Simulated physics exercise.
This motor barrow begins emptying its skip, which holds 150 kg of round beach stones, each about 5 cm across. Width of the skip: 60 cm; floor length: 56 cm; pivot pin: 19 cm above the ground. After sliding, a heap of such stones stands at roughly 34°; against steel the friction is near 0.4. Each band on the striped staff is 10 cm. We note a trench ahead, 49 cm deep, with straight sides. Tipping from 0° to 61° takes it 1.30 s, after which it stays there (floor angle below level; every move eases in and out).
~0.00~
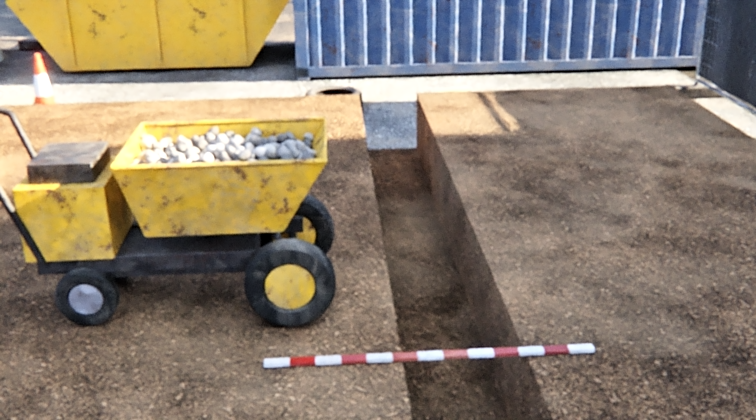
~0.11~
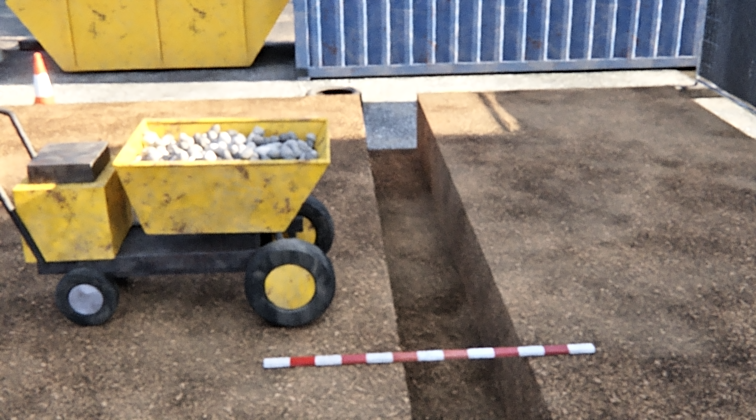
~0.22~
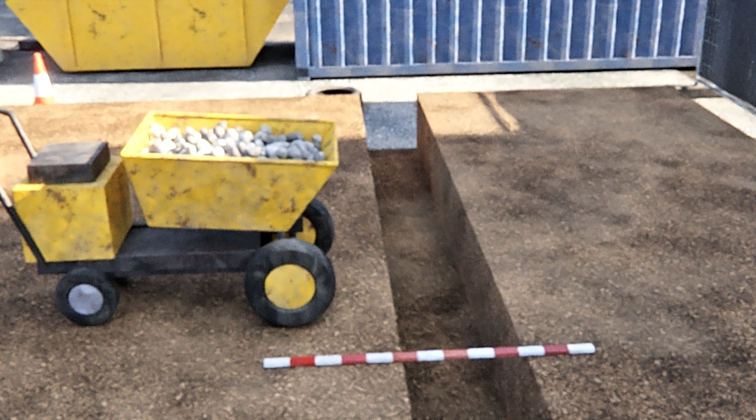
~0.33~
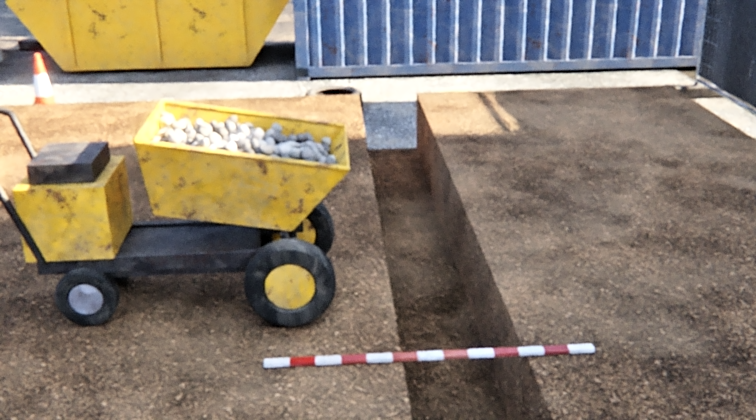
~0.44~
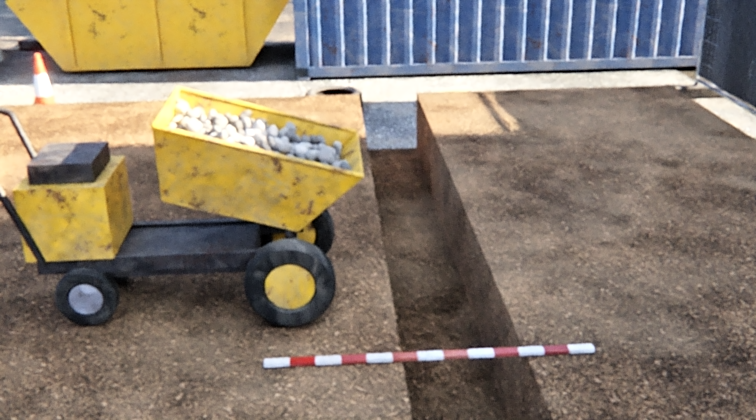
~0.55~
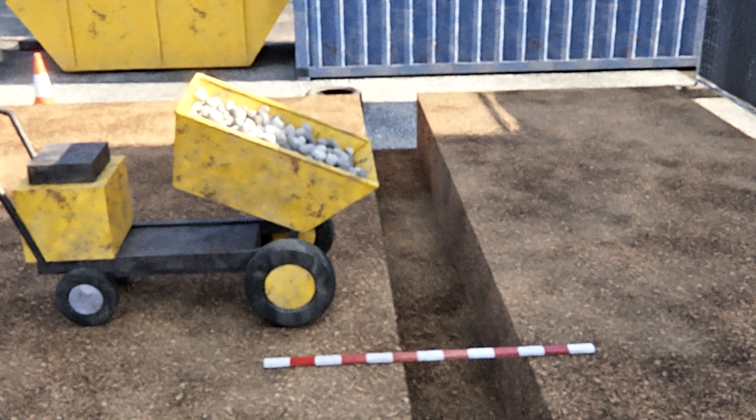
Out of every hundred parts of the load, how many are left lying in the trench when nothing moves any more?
Around 66 in every hundred.
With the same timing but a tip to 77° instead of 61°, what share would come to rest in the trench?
Some 100 in a hundred, I'd say.
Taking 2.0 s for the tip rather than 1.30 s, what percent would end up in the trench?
It would be near 70 per cent.
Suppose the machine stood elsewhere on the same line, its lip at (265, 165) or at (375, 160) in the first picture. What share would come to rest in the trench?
About 65 per cent first, then about 40 per cent.
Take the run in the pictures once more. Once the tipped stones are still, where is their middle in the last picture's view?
I'd put it close to (456, 368).
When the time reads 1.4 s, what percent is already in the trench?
By that moment, roughly 25 per cent of the load.
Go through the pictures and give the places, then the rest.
In the first picture, the skip is at 0°, its lip at (326, 161); the top of the load is at (230, 141).
In the second picture, the skip is at 1°, its lip at (329, 162); the top of the load is at (224, 139); the stones move at 0.2 m/s on average.
In the third picture, the skip is at 5°, its lip at (337, 165); the top of the load is at (206, 136); the stones move at 0.3 m/s on average.
In the fourth picture, lip at (349, 169), floor tilted 10°, highest stones at (179, 127); the stones move at 0.5 m/s on average.
In the fifth picture, lip at (363, 176), floor tilted 16°, highest stones at (187, 116); the stones move at 0.6 m/s on average.
In the sixth picture, lip at (377, 186), floor tilted 24°, highest stones at (201, 103); the stones move at 0.6 m/s on average.
After 1.0 s the floor is at 52°; 100 % in the skip; the foremost stones are at (416, 212).
After 1.4 s the floor is at 61°; 76 % in the skip, 24 % in the trench; the foremost stones are at (492, 313).
After 1.8 s the floor is at 61°; 55 % in the skip, 41 % in the trench, 4 % past the trench; the foremost stones are at (566, 274).
After 3.7 s the floor is at 61°; 31 % in the skip, 66 % in the trench, 4 % past the trench; the foremost stones are at (607, 271).
